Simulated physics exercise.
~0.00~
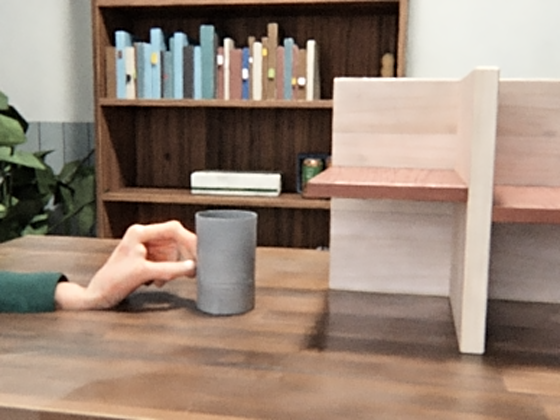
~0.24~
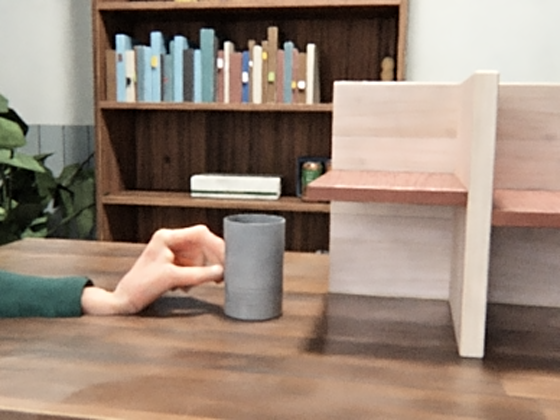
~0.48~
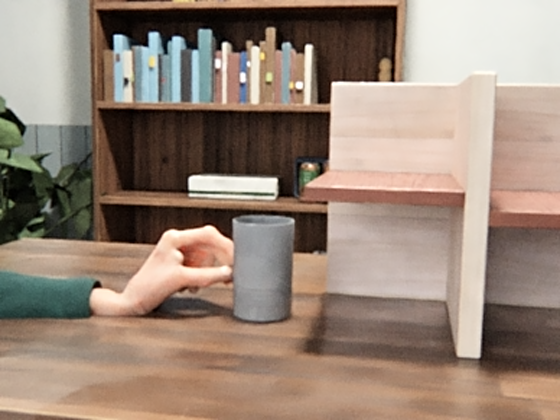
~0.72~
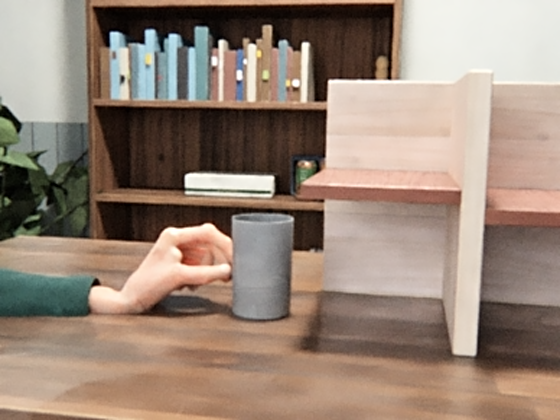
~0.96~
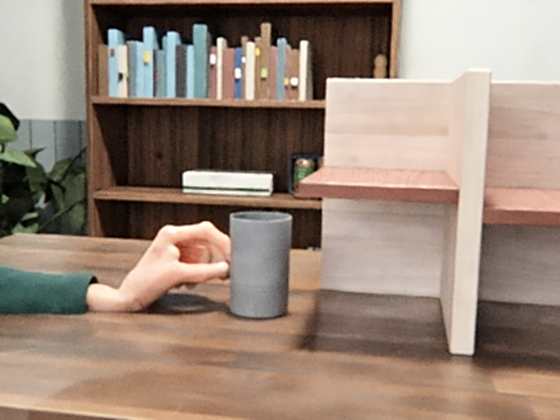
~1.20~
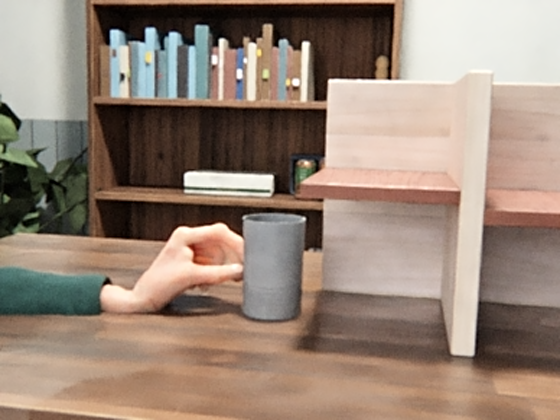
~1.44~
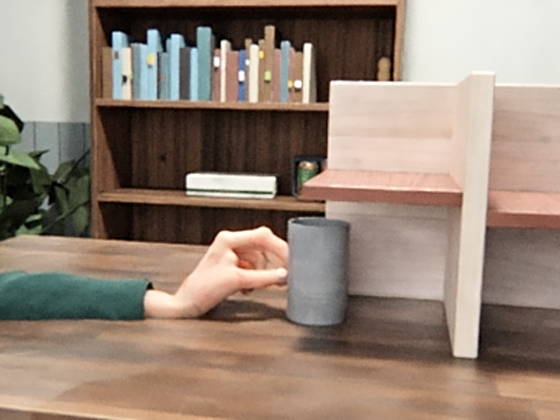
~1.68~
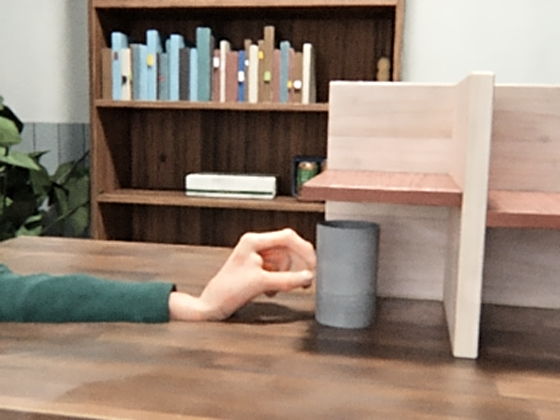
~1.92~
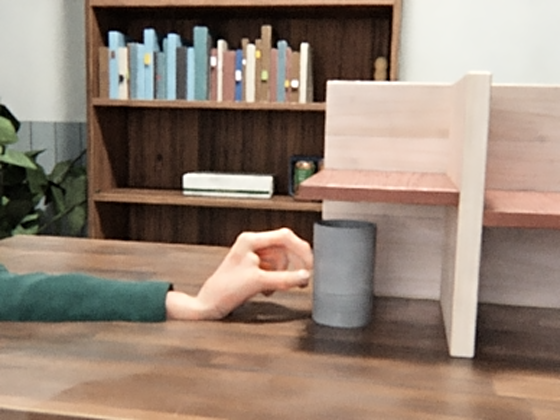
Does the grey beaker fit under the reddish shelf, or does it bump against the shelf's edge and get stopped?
The grey beaker fits under the shelf. Its rim stays below the board as the hand pushes it in, and it remains upright.
A grey beaker slid upright to the right across a wooden table, pushed by a hand in a green sleeve, paused briefly, then moved on until it stood partly under the reddish shelf of a pale wooden unit, the hand still beside it.
